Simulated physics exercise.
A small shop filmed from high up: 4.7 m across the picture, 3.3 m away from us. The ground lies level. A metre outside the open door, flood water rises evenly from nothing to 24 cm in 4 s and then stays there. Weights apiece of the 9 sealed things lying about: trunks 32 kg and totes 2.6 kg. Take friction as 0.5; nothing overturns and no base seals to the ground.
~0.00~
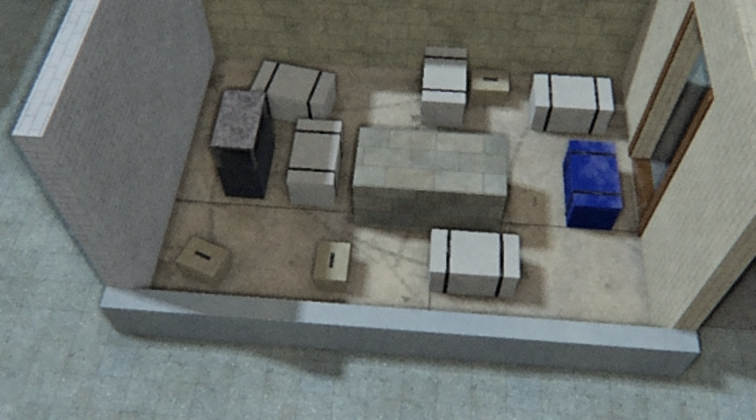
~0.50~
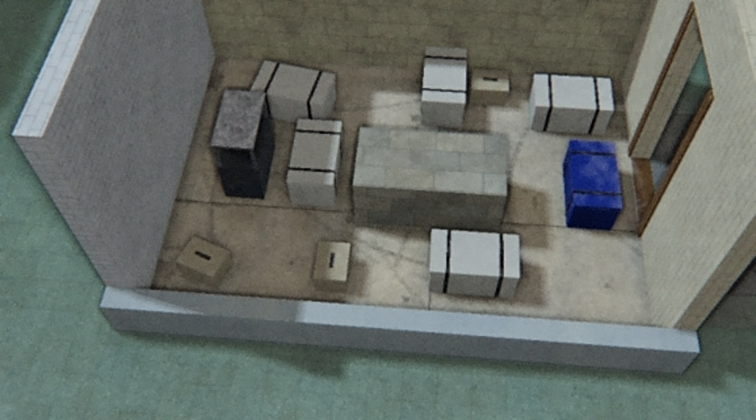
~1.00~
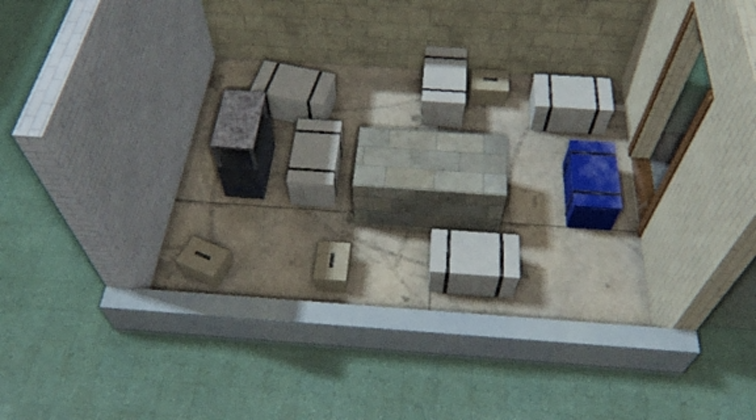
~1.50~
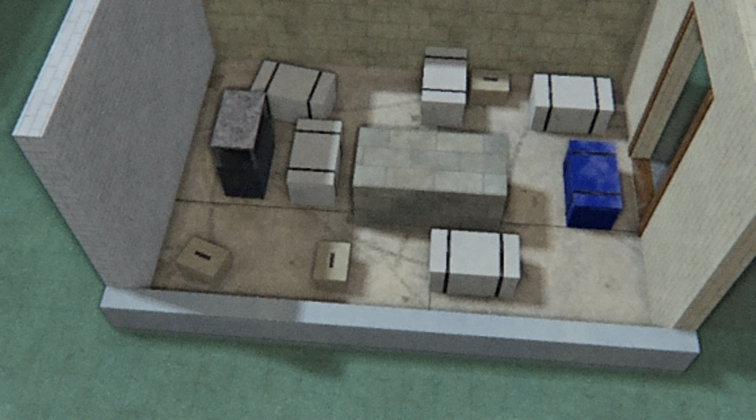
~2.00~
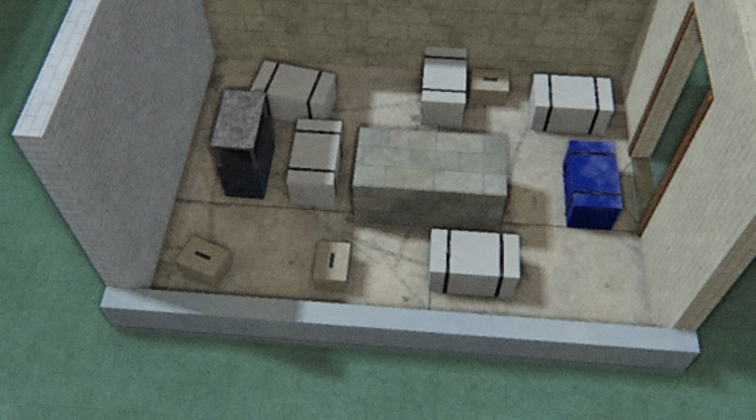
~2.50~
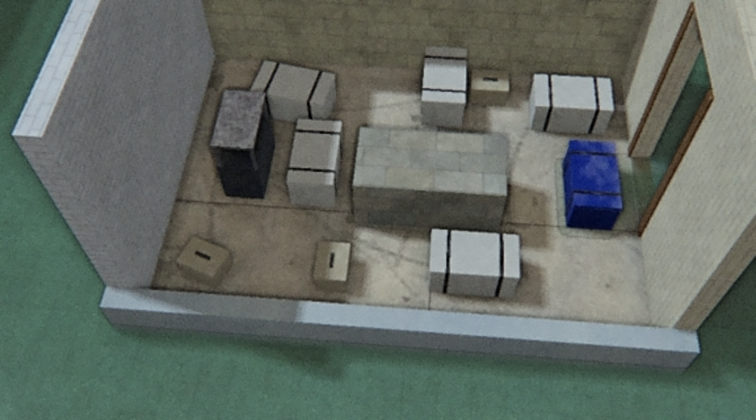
A large pale block stands in the middle of a small, open-fronted shop, seen from high up at an angle. White and greyish strapped trunks surround it, with a dark cabinet to the left, a blue trunk near the doorway on the right, and small tan boxes at the front left and back. The ground outside turns from grey-blue to green, while the objects and camera stay still.
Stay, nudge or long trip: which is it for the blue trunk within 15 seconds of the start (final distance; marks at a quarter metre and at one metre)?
Blue trunk slides a little.
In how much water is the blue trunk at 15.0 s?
Roughly 12 cm.
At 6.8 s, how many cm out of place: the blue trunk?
About 60 cm.
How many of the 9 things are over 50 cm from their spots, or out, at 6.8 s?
By then 1.
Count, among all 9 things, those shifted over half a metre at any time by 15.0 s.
8 of them.
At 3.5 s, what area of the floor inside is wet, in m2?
About 2.0 m2.
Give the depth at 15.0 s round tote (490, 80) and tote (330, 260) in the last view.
Roughly 13 and 14 cm.
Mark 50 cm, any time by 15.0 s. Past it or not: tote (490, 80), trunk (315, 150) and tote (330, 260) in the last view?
In turn: Past it, short of it, over.
After 3.5 s the blue trunk is near (571, 173), 0.2 m from its start, aground; 0 afloat.
After 6.8 s the blue trunk is near (526, 176), 0.7 m from its start, aground; 1 afloat.
After 11.0 s the blue trunk is near (526, 174), 0.7 m from its start, aground; 6 afloat.
After 15.0 s the blue trunk is near (526, 173), 0.7 m from its start, afloat; 9 afloat.
